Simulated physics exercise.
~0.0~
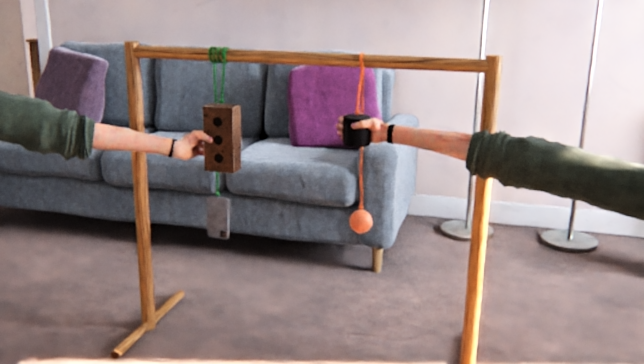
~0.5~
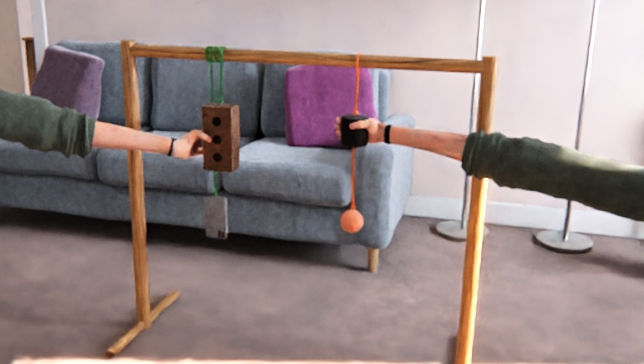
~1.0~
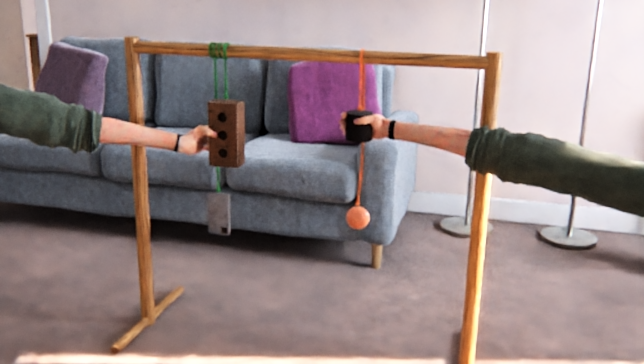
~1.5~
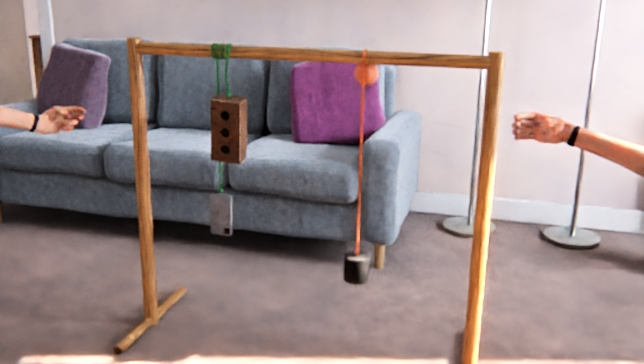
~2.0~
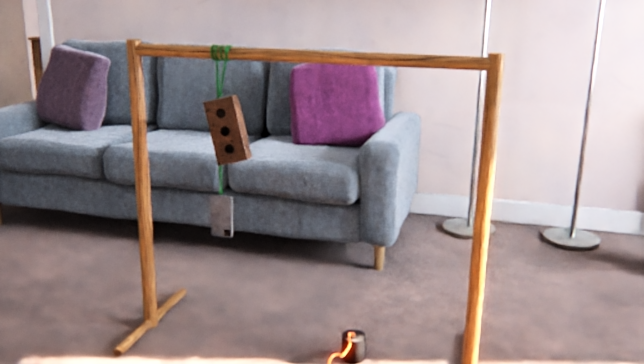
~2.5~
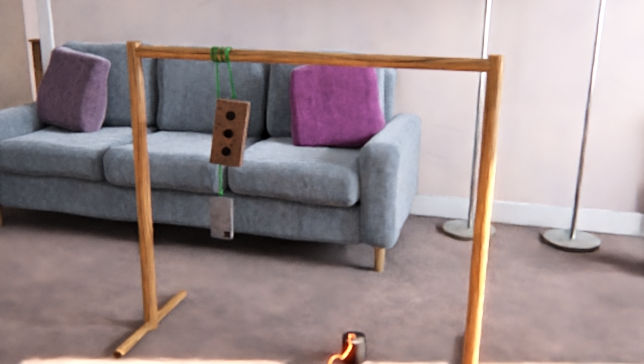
In a living room with a grey-blue sofa and purple cushions, seen from the front by a slightly swaying camera, a wooden frame stands on the carpet. A brown brick with dark holes hangs on green cord at left, a small grey rectangular object dangling below it, while at right an orange ball hangs beneath a small black object on an orange cord. Two green-sleeved arms hold the brick and the black object, then let go and draw back. The black object drops as the ball rises to the bar. The brick stays hanging, turning slightly, while the black object ends on the floor with its cord.
